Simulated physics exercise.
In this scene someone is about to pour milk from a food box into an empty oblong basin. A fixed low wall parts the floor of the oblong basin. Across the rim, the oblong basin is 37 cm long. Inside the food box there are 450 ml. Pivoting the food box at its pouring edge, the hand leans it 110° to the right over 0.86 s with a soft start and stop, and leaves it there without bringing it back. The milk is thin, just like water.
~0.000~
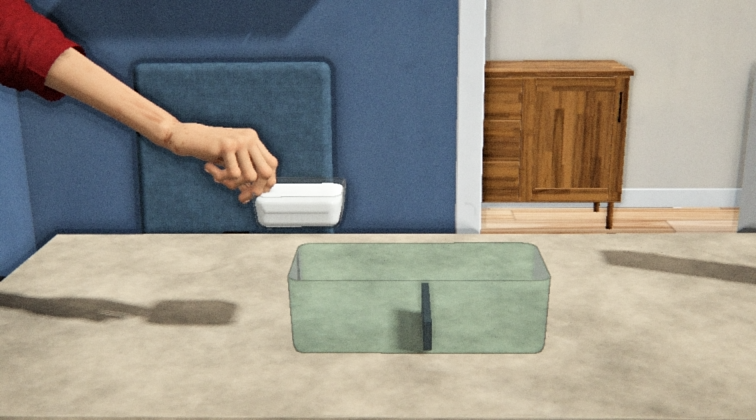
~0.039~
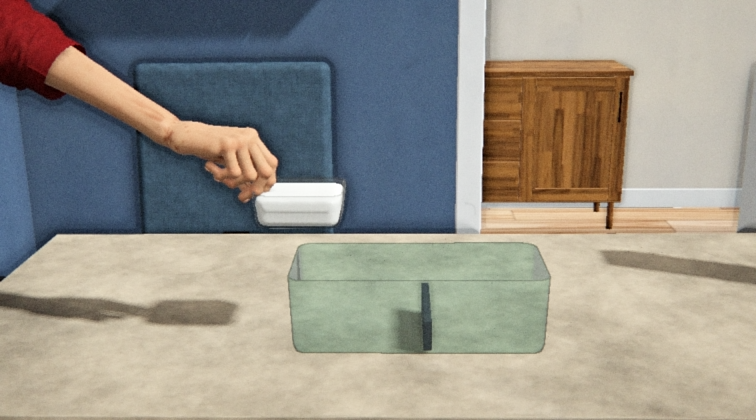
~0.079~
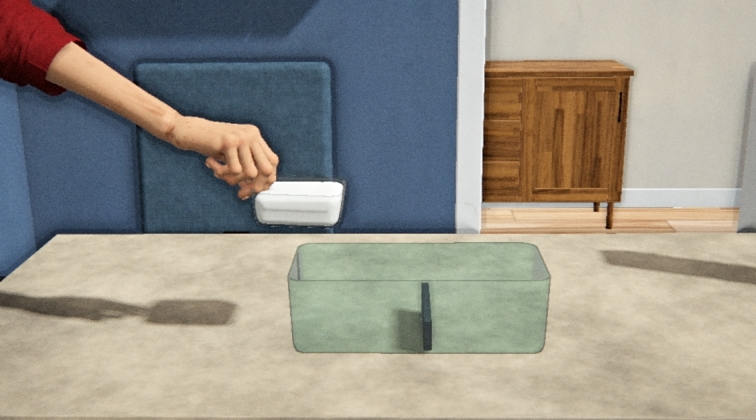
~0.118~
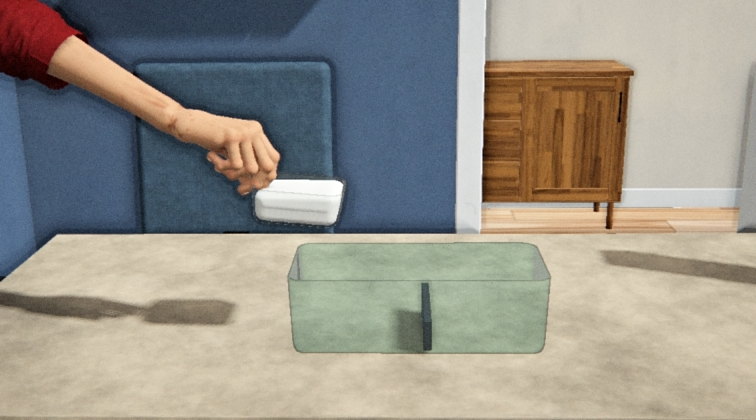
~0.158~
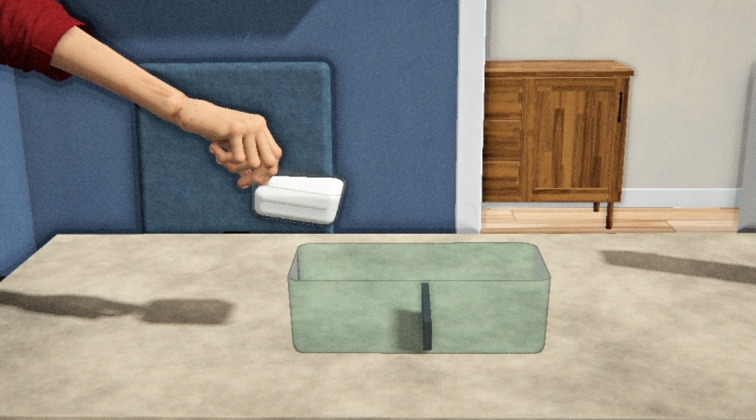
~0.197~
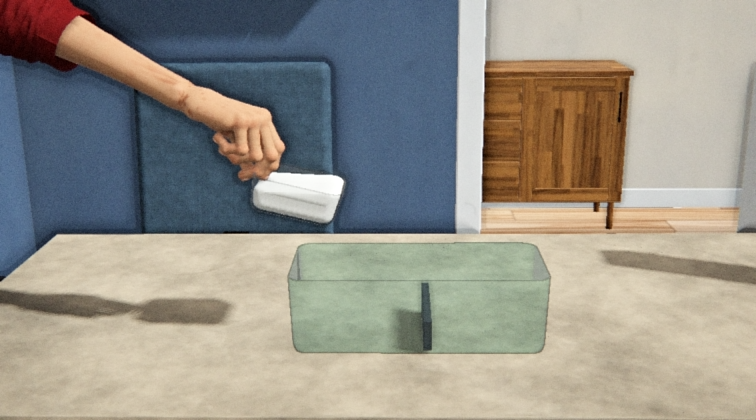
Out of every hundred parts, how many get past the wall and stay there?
About 22 out of 100.
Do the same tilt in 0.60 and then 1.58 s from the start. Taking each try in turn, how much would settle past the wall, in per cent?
Respectively 35 and 5 %.
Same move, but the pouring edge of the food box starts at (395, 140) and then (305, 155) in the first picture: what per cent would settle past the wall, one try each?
Respectively about 90 and 5 percent.
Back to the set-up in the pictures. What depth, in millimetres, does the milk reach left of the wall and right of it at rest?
Around 12 mm deep on the left, around 4 mm deep on the right.
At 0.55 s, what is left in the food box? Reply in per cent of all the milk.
Some 26 % of it is still there.
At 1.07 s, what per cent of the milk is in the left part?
The left part holds some 76 per cent.
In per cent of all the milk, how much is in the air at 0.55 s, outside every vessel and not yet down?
Around 56 percent.
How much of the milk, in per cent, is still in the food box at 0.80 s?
1 %.
After 0.55 s the tilt is 78° and 26 per cent is still to pour, 18 is left of the wall and 0 right of it.
After 0.80 s the tilt is 109° and 1 per cent is still to pour, 71 is left of the wall and 22 right of it.
After 1.07 s the tilt is 110° and 0 per cent is still to pour, 77 is left of the wall and 22 right of it.
After 1.36 s the tilt is 110° and 0 per cent is still to pour, 77 is left of the wall and 22 right of it.
In the end 77 per cent lies left of the wall, 22 right of it and 1 outside.
